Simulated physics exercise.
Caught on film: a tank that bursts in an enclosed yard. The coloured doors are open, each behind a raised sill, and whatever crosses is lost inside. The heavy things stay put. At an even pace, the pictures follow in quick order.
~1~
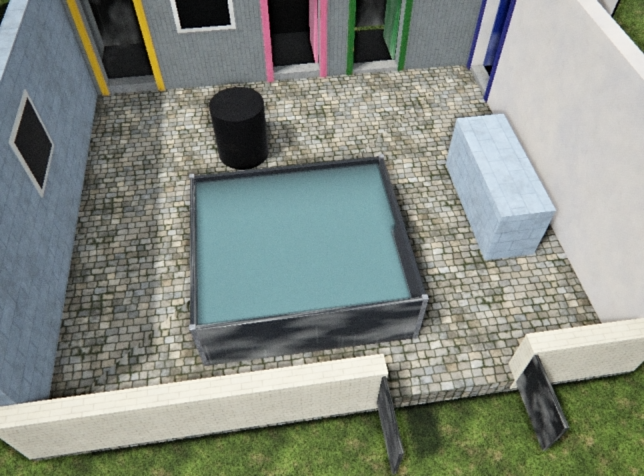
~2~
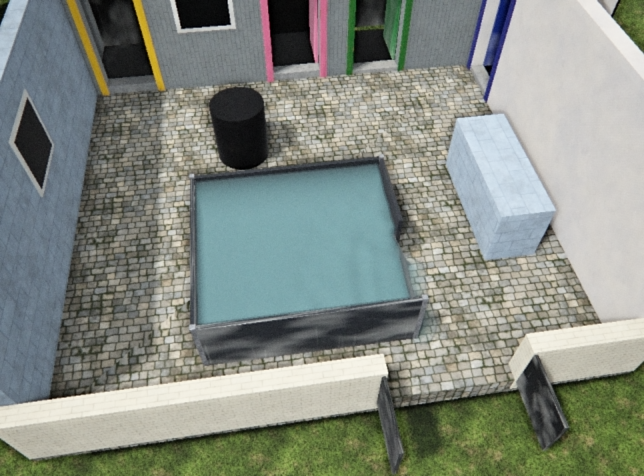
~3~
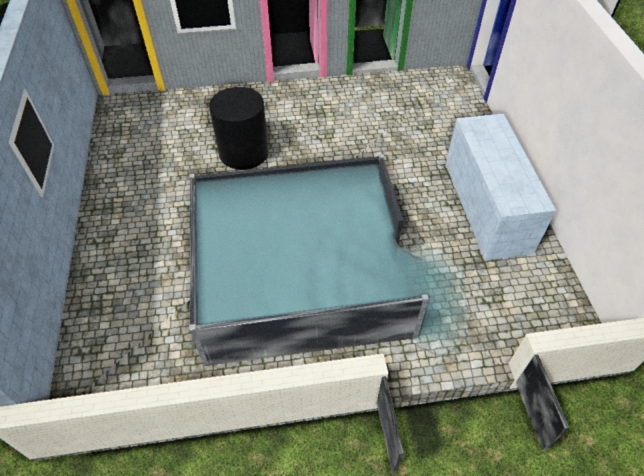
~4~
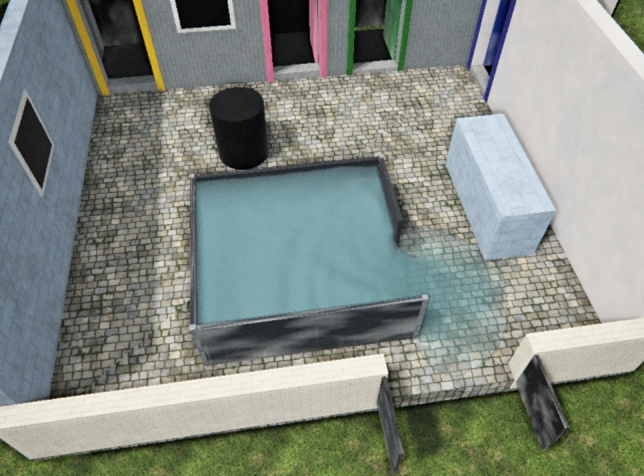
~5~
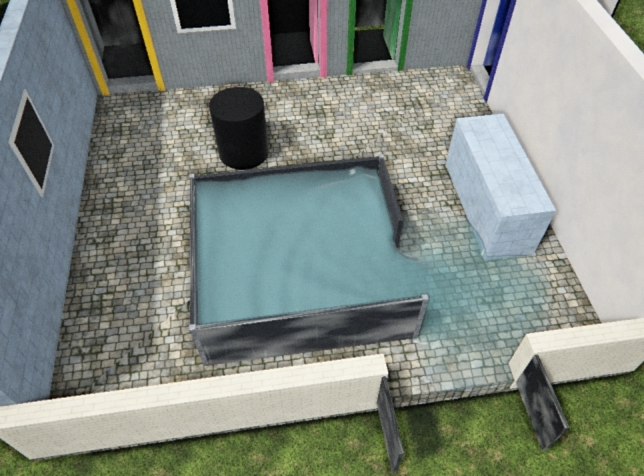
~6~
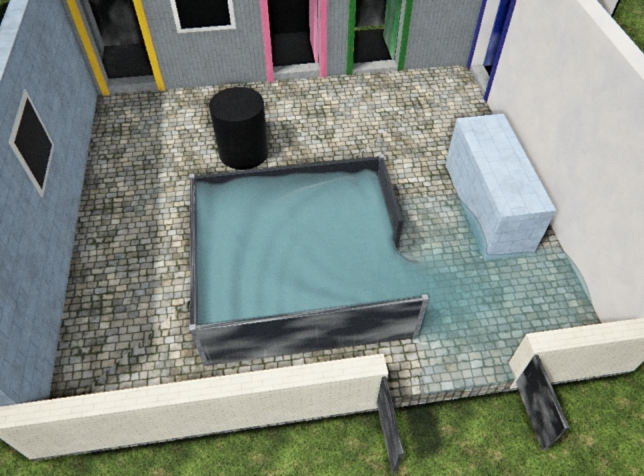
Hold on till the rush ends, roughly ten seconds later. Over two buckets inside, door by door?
My prediction: The blue door ends up over two buckets; the green door ends up over two buckets; the pink door ends up within two buckets; the yellow door ends up within two buckets.
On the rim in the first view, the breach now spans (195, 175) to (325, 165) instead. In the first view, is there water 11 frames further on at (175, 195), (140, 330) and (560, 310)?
Point by point: Swamped, untouched and untouched.
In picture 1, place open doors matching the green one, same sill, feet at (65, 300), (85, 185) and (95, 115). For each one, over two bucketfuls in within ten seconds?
Falls short; falls short; exceeds the limit.
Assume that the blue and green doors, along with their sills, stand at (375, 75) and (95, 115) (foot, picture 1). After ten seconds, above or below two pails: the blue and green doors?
The blue one overflows, while the green one overflows.
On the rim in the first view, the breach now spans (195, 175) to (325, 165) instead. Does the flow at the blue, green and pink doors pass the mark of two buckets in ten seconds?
Blue door exceeds the limit, green door exceeds the limit, pink door exceeds the limit.
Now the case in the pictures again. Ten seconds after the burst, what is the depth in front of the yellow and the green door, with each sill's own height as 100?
First around 60 percent, second around 140 percent.
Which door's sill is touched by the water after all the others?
I'd go with the yellow one.
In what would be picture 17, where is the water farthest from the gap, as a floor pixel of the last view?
My guess is roughly (413, 78).
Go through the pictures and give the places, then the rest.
The open tank at (299, 236) is whole and still, in the first frame.
Water pours out at (404, 285) and has run to a hidden place, in the second frame.
Water pours out at (403, 286) and has run to (445, 259), in the third frame.
Water pours out at (403, 287) and has run to (497, 274), in the fourth frame.
The front is at (544, 276), out from the gap at (403, 287), in the fifth frame.
The front is at (592, 312), out from the gap at (403, 286), in the sixth frame.
A moment on, water covers 20 % of the floor; the blue door not reached, the green door not reached, the pink door not reached, the yellow door not reached.
Next, water covers 30 % of the floor; the blue door not reached, the green door not reached, the pink door not reached, the yellow door not reached.
Then, water covers 45 % of the floor; the blue door under two buckets in, the green door under two buckets in, the pink door wet at the sill, nothing in, the yellow door not reached.
Later, water covers 65 % of the floor; the blue door over two buckets in, the green door over two buckets in, the pink door wet at the sill, nothing in, the yellow door wet at the sill, nothing in.
In the end, water covers 95 % of the floor; the blue door far over two buckets in, the green door far over two buckets in, the pink door wet at the sill, nothing in, the yellow door wet at the sill, nothing in.
